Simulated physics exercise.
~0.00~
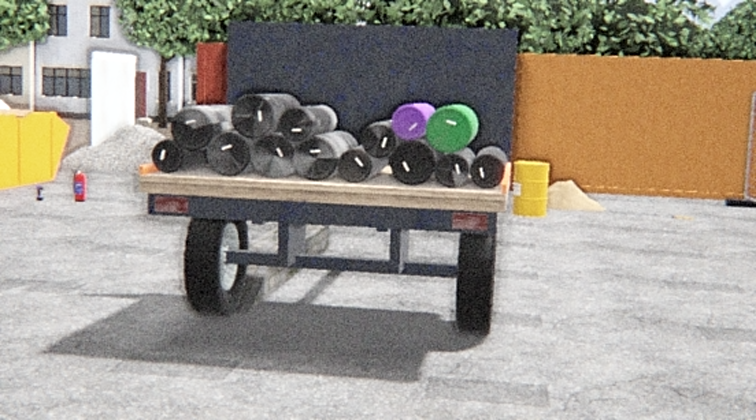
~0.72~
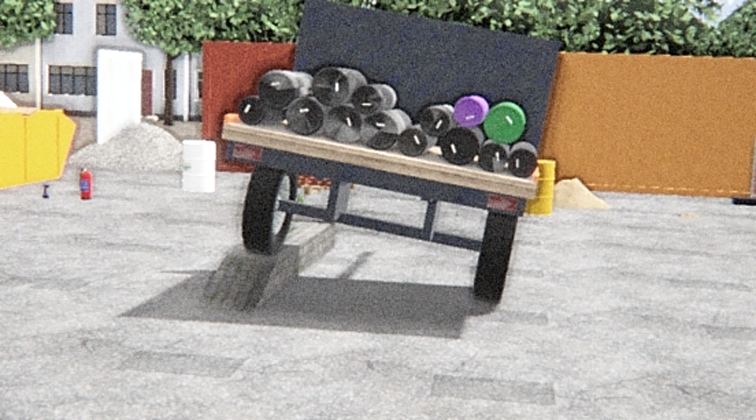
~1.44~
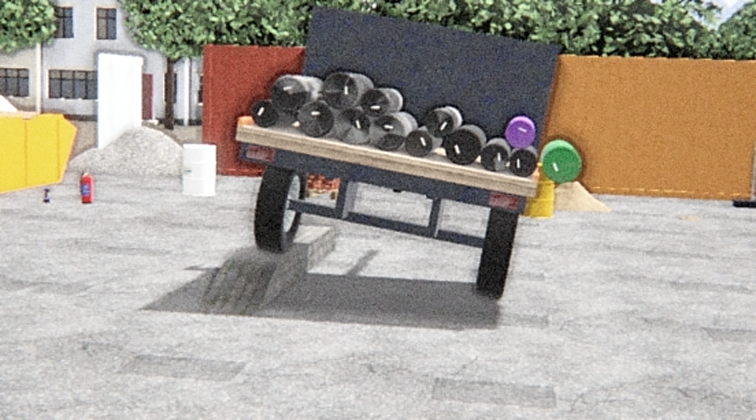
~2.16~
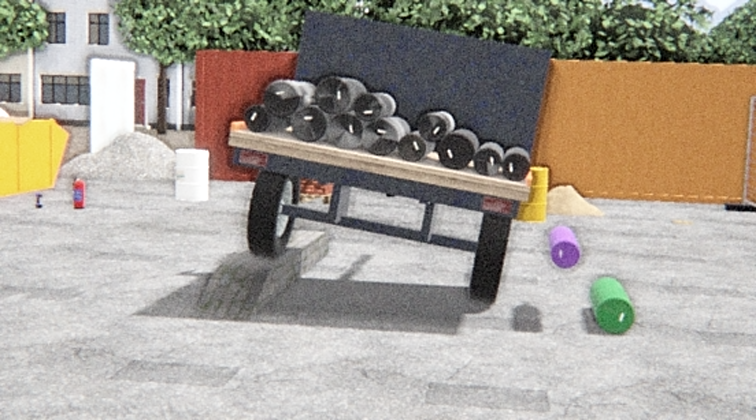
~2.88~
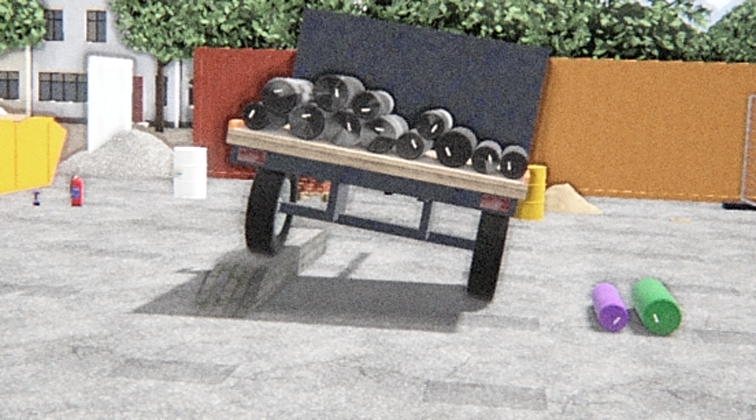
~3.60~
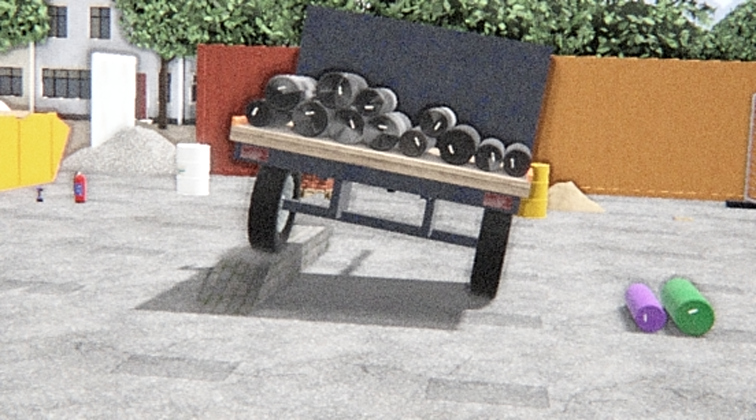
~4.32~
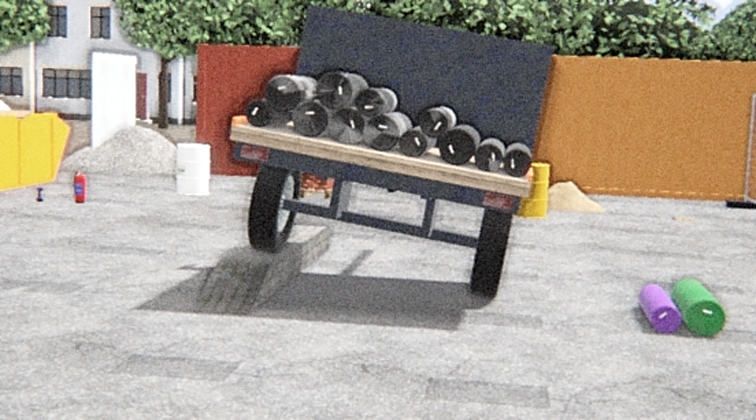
A flatbed trailer stacked with dark cylinders, a purple one and a green one resting on top towards the right, stands in a paved yard, seen from behind. Its left wheel climbs a raised kerb, and the deck tilts down to the right. The two coloured cylinders roll right over the others, the green one leading, and it drops off the edge with the purple one following. Both land on the paving and roll farther right, drawing close together. They end side by side on the ground, purple left of green, while the dark cylinders stay on the leaning deck.
